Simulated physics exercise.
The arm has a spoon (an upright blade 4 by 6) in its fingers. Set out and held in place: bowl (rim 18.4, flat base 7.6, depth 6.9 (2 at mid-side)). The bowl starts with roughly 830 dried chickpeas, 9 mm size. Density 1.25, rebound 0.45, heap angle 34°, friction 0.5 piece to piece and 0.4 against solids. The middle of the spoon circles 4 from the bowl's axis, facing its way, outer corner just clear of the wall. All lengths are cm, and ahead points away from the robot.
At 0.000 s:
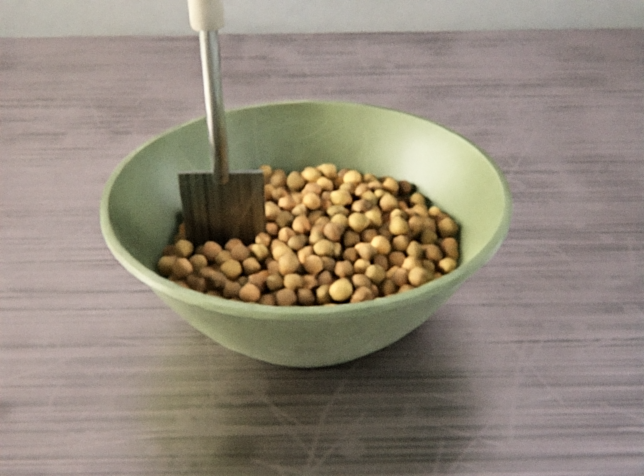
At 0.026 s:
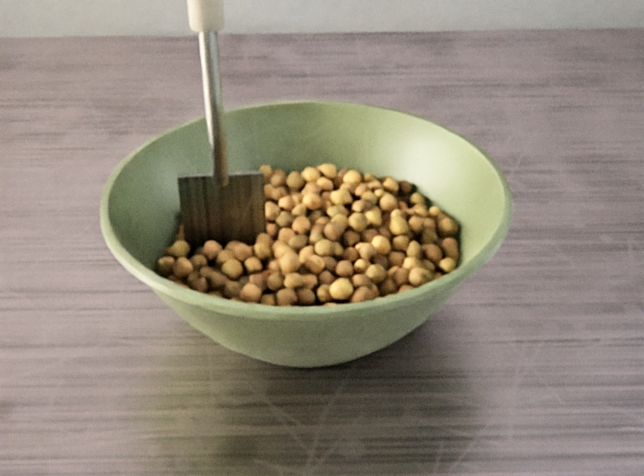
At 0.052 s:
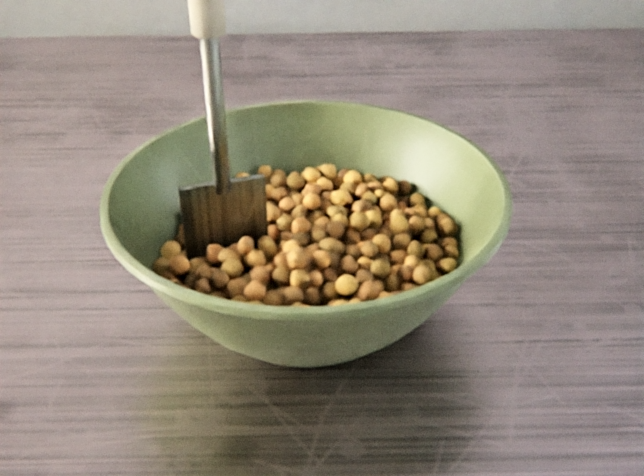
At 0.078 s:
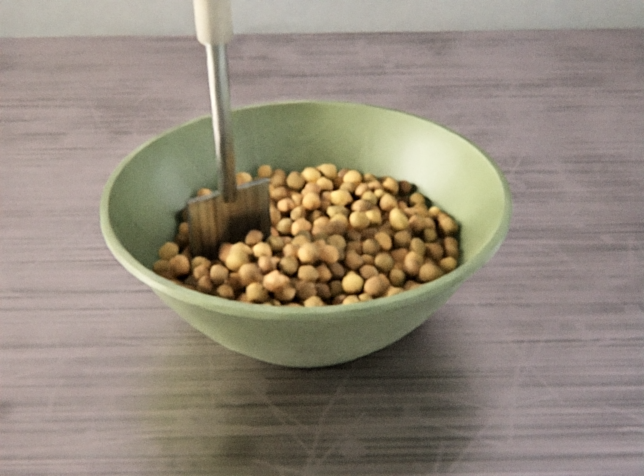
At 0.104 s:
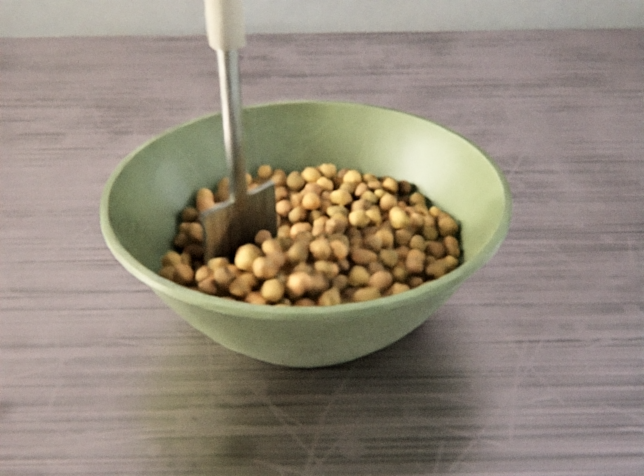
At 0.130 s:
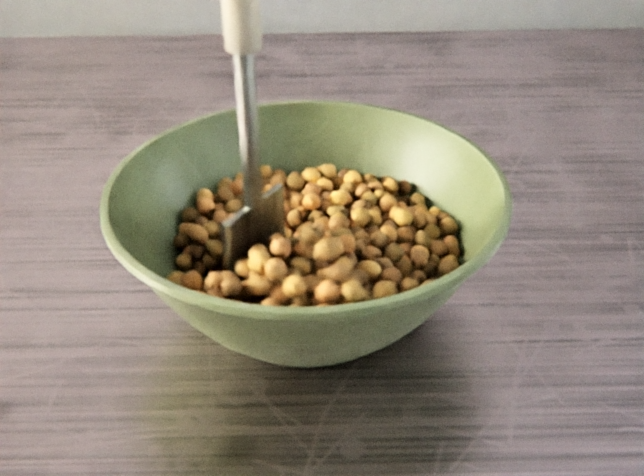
A pale green bowl sits on a streaked grey-brown tabletop with a pale wall behind, seen from the front and slightly above by a still camera. It holds a heap of tan and yellowish dried chickpeas, with a flat metal blade on a pale-handled rod upright at the left. The blade sinks a little, then sweeps toward the viewer and rightward, turning and pushing chickpeas along.
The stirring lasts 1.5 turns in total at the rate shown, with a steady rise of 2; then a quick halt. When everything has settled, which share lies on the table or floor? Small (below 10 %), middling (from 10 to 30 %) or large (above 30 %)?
A small share, below 10 %, ends on the table or floor.
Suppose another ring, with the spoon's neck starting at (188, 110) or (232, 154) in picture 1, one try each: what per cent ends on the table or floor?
About 5 and 0 per cent.
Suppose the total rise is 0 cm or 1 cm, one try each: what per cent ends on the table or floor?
About 10 and 5 per cent.
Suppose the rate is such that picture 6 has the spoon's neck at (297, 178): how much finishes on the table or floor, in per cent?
Some 15 per cent.
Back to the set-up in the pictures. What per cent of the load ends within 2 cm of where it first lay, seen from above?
About 30 per cent.
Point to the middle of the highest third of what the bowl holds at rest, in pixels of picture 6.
Around (354, 218).
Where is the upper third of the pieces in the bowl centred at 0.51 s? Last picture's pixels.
Around (324, 158).
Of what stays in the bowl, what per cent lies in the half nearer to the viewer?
Some 45 per cent.
After 0.51 s, 245° round, highest piece 9 above the table; 818 in the bowl, 7 on the table or floor, 8 in flight or on the tool.
After 0.88 s, 75° round, highest piece 7 above the table; 799 in the bowl, 34 on the table or floor.
After 1.27 s, 180° round, highest piece 7 above the table; 799 in the bowl, 34 on the table or floor.
After 1.97 s, 180° round, highest piece 7 above the table; 799 in the bowl, 34 on the table or floor.
In the end, 799 in the bowl, 34 on the table or floor. That is 4 % on the table or floor.
